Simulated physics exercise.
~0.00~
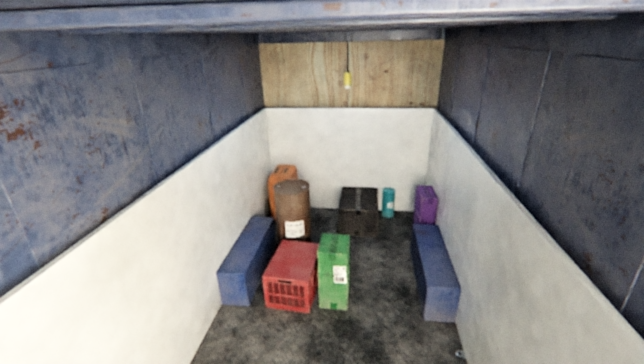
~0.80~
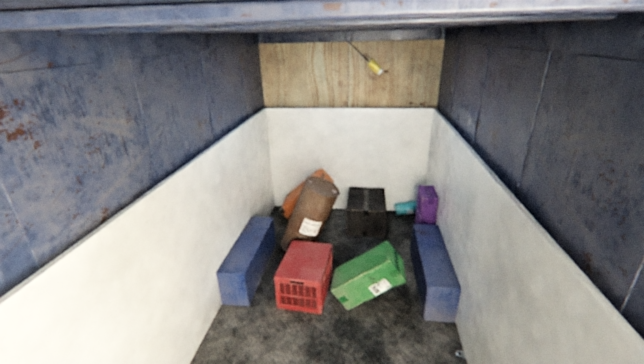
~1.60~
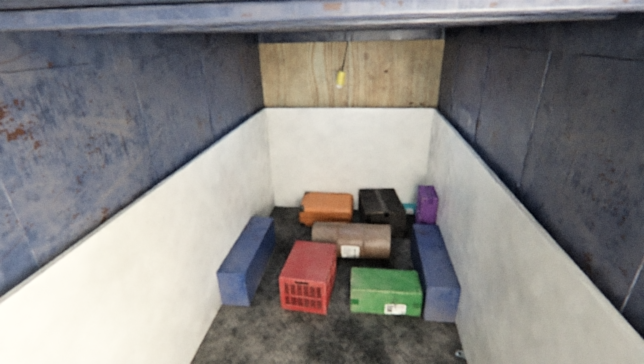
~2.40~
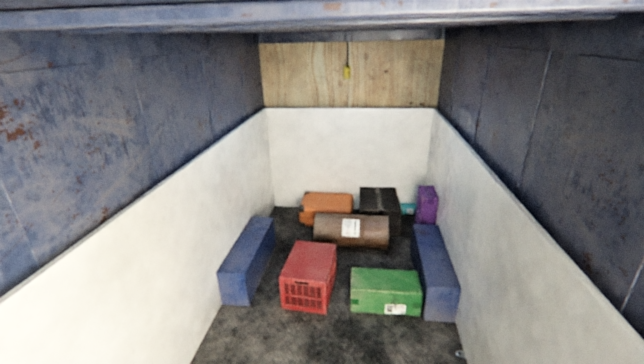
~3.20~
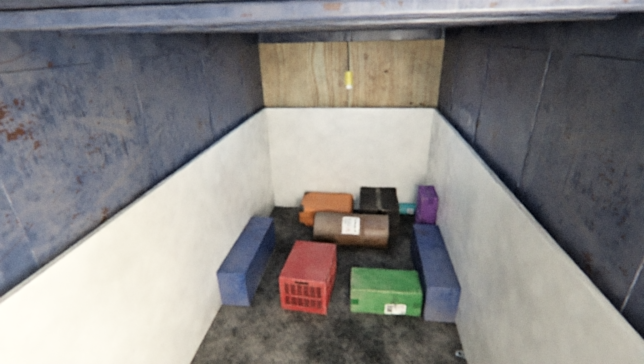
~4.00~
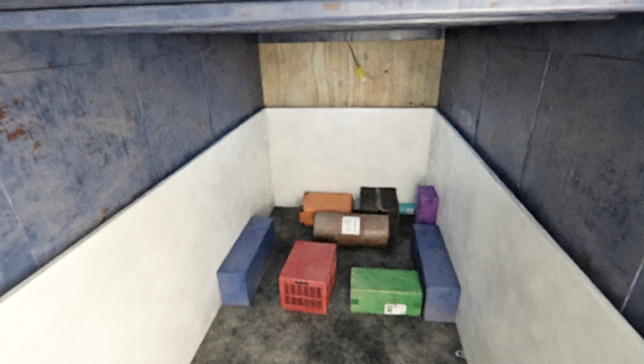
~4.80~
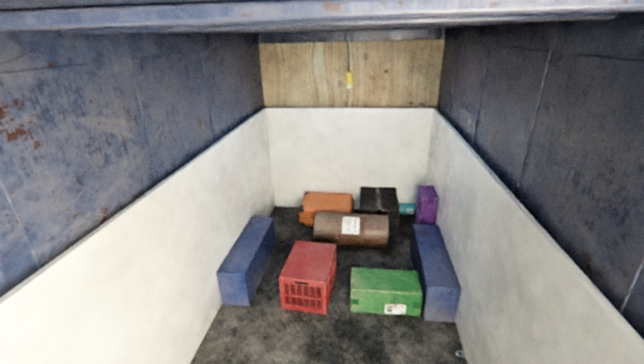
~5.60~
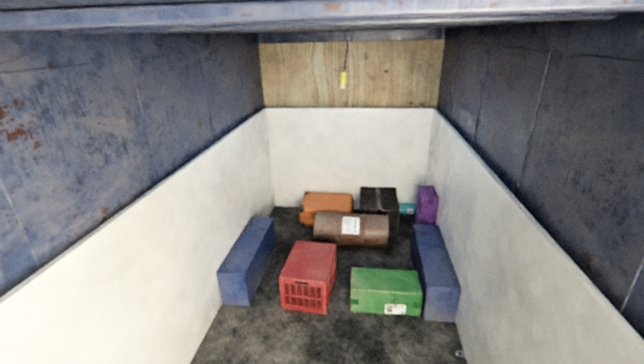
A brown drum, green box, orange case and turquoise canister topple rightward and lie still.
